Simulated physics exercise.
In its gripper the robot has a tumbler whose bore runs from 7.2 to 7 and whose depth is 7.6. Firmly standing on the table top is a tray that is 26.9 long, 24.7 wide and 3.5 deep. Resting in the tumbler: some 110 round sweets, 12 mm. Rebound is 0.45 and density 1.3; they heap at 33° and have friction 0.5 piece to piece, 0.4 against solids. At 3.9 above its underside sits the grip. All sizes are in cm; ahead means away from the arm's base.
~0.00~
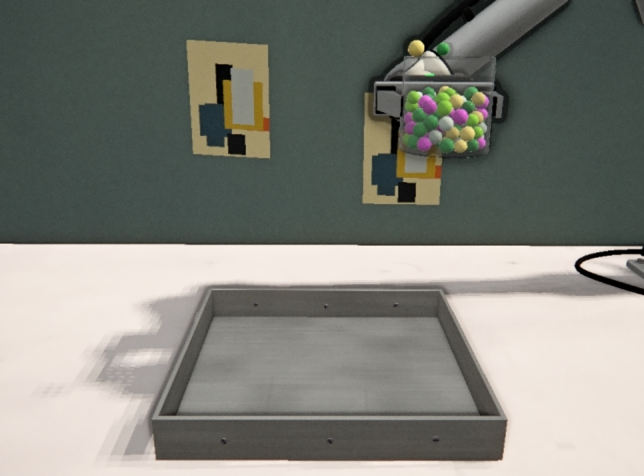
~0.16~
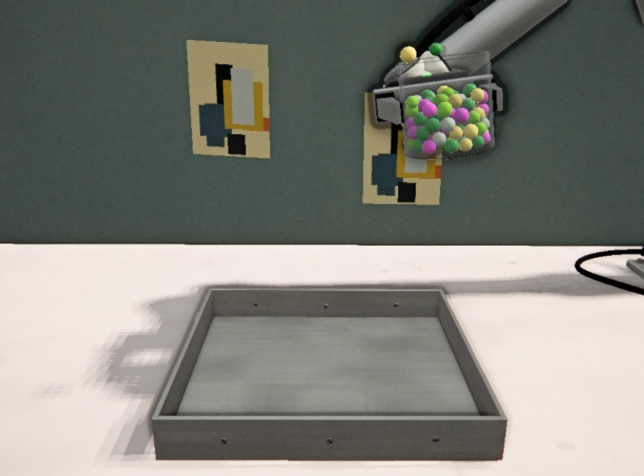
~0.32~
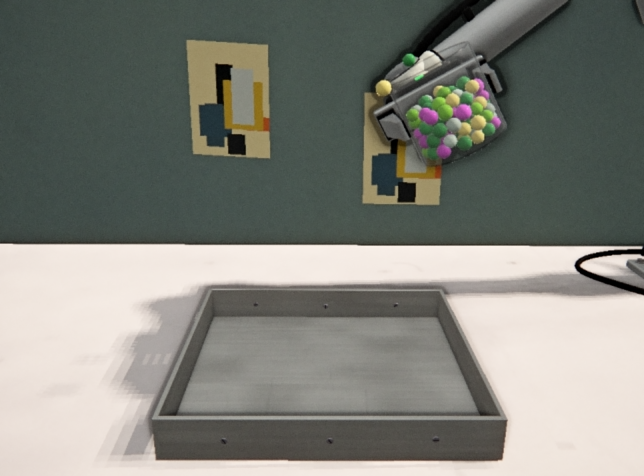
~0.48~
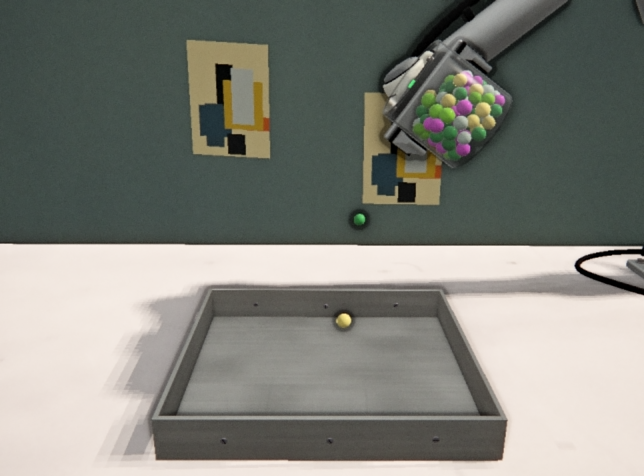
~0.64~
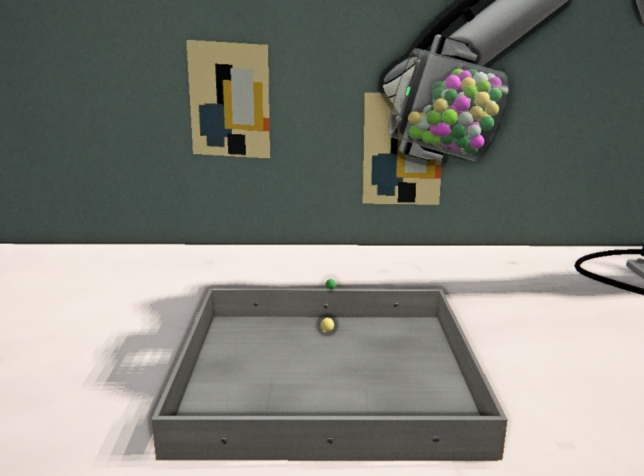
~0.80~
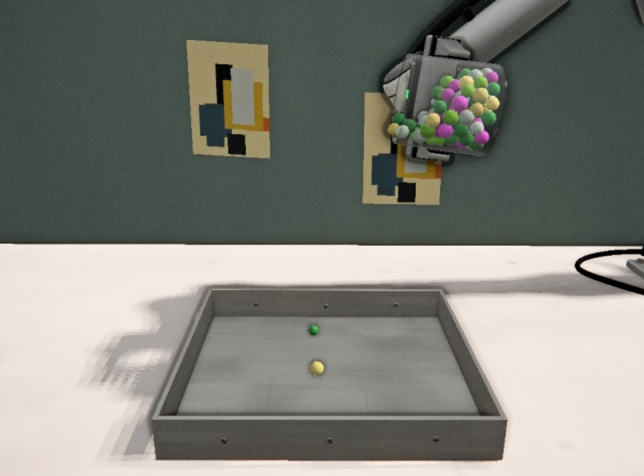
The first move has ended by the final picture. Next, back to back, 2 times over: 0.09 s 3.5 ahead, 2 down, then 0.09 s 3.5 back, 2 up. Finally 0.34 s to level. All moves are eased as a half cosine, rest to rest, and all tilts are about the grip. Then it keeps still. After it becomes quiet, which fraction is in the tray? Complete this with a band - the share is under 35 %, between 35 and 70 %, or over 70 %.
The share is between 35 and 70 %.
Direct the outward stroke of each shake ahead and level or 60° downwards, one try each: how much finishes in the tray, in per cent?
80 and 25 %.
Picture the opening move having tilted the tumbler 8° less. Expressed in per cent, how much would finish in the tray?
Expected: Around 25 %.
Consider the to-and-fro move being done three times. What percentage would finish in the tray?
That change gives some 60 percent.
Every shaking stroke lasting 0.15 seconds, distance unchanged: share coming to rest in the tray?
That would give around 30 per cent.
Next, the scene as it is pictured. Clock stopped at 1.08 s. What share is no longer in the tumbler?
Around 25 percent at that moment.
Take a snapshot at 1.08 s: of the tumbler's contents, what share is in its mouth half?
My estimate is near 45 per cent.
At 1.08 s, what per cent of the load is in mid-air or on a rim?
That comes to about 24 per cent, more or less.
By 1.08 s, tilted 83° forward, highest piece 26 above the table; 81 in the tumbler, 3 in the tray, 27 in flight or on a rim.
By 1.36 s, tilted 30° forward, highest piece 29 above the table; 58 in the tumbler, 49 in the tray, 1 on the table or floor, 3 in flight or on a rim.
By 1.70 s, level, highest piece 28 above the table; 58 in the tumbler, 51 in the tray, 2 on the table or floor.
By 2.75 s, level, highest piece 27 above the table; 58 in the tumbler, 51 in the tray, 2 on the table or floor.
Final count, 58 in the tumbler, 51 in the tray, 2 on the table or floor. That is 46 % in the tray.
